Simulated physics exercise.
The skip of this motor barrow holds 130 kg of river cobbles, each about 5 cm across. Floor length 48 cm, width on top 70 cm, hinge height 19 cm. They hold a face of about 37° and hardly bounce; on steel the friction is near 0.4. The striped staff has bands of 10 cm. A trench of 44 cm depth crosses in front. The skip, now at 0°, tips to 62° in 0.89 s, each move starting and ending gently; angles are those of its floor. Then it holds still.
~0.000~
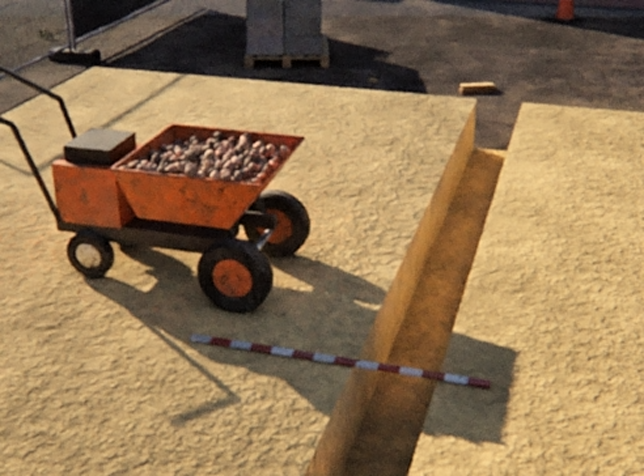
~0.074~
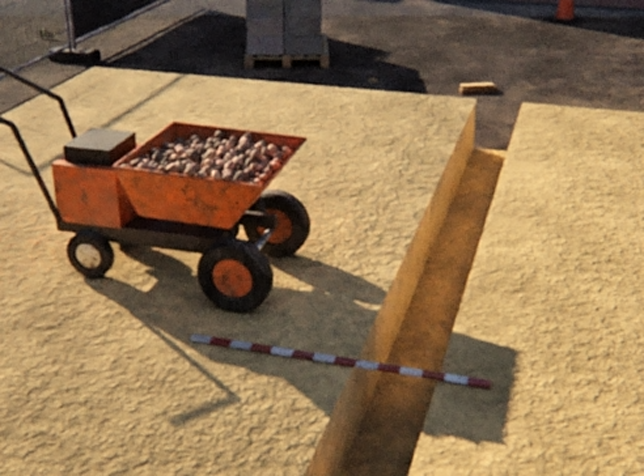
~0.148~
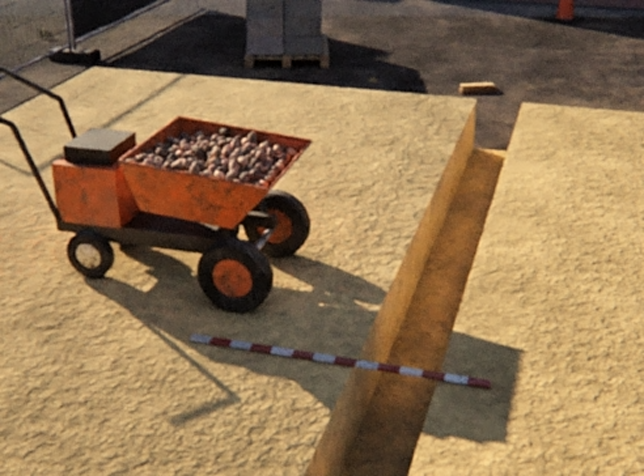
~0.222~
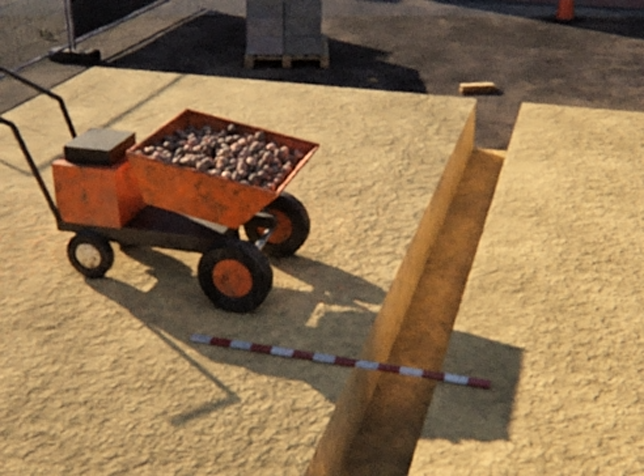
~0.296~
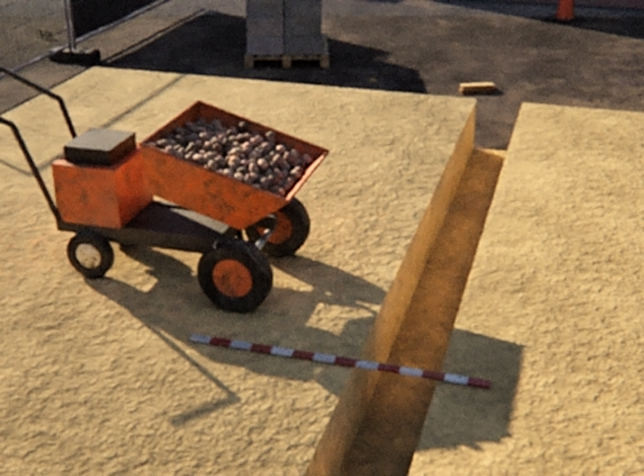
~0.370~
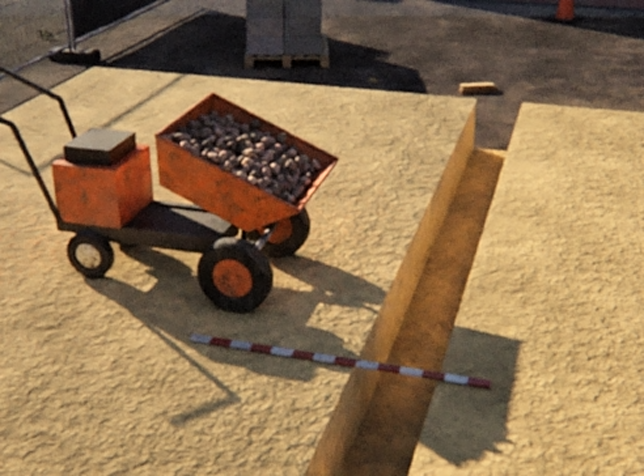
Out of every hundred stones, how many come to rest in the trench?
Roughly 64 per cent ends in the trench.
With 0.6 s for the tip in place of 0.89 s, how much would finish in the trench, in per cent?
It would be near 65 per cent.
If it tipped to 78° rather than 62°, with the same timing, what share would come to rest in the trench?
It would be near 85 per cent.
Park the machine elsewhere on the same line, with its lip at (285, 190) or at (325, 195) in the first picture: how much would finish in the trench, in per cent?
First some 80, then 55 per cent.
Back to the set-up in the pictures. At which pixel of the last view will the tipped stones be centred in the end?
Near (411, 365).
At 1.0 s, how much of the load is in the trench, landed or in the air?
Some 10 per cent.
After 0.7 s the floor is at 53°; 100 % in the skip; the foremost stones are at (332, 227).
After 1.0 s the floor is at 62°; 82 % in the skip, 10 % short of the trench, 9 % in the trench; the foremost stones are at (407, 331).
After 1.3 s the floor is at 62°; 48 % in the skip, 11 % short of the trench, 41 % in the trench; the foremost stones are at (447, 378).
After 3.3 s the floor is at 62°; 18 % in the skip, 18 % short of the trench, 64 % in the trench; the foremost stones are at (442, 402).
